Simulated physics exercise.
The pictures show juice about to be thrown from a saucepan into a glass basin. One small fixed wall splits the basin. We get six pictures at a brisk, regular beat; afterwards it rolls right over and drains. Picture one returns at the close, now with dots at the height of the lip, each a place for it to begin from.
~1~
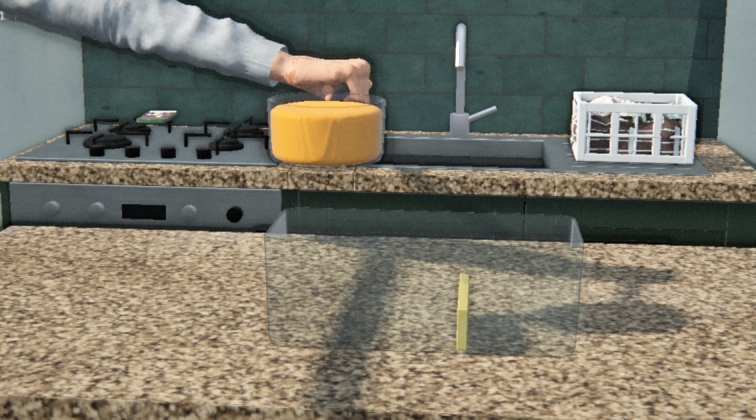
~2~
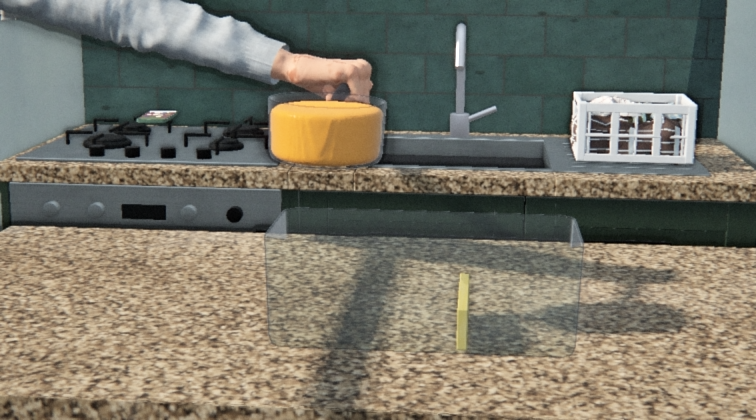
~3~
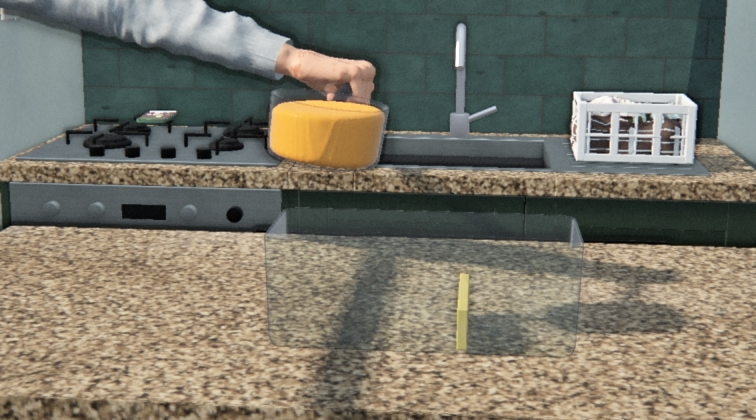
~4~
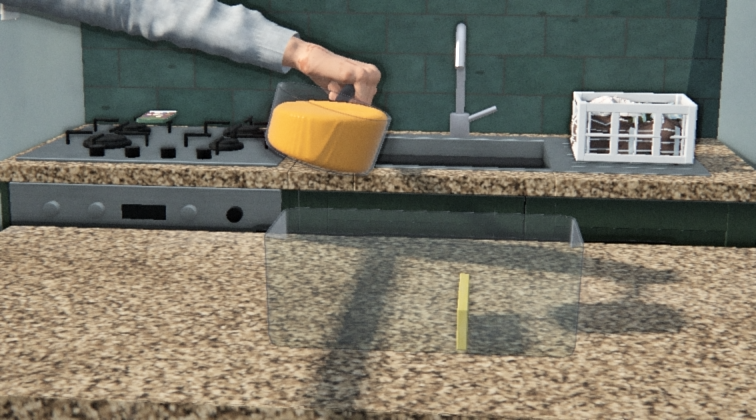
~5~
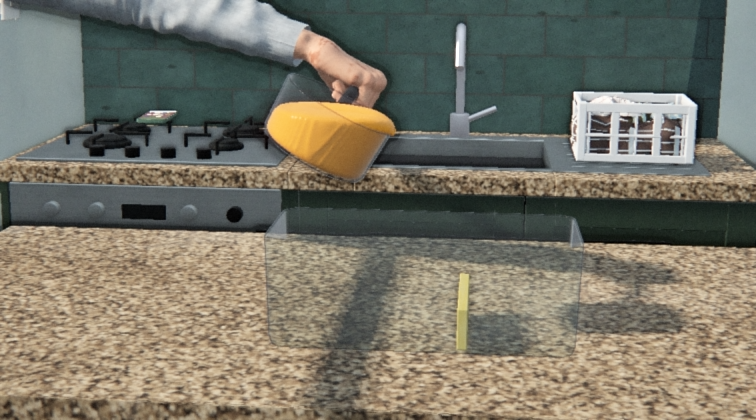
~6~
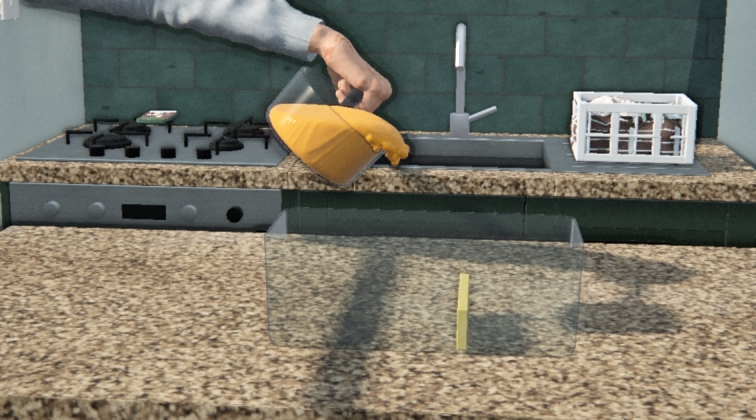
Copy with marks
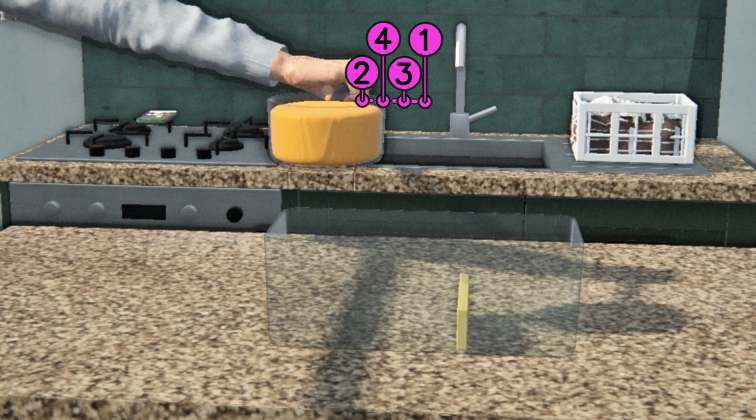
Orange juice in a clear saucepan tilting rightward in a person's hand, then starting to run over the lip above a kitchen counter.
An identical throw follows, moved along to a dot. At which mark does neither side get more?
Place 1 does it best.
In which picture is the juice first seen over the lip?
In picture 5.
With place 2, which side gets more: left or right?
The left side.
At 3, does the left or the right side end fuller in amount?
The left one.
On the marked copy, 1 at (425, 101); 2 at (362, 100); 3 at (404, 101); 4 at (383, 100).
Choosing 1, about 52 % ends left of the wall and 46 % right of it.
Choosing 2, about 90 % ends left of the wall and 9 % right of it.
Choosing 3, about 76 % ends left of the wall and 21 % right of it; 3 % is lost outside.
Choosing 4, about 91 % ends left of the wall and 7 % right of it.
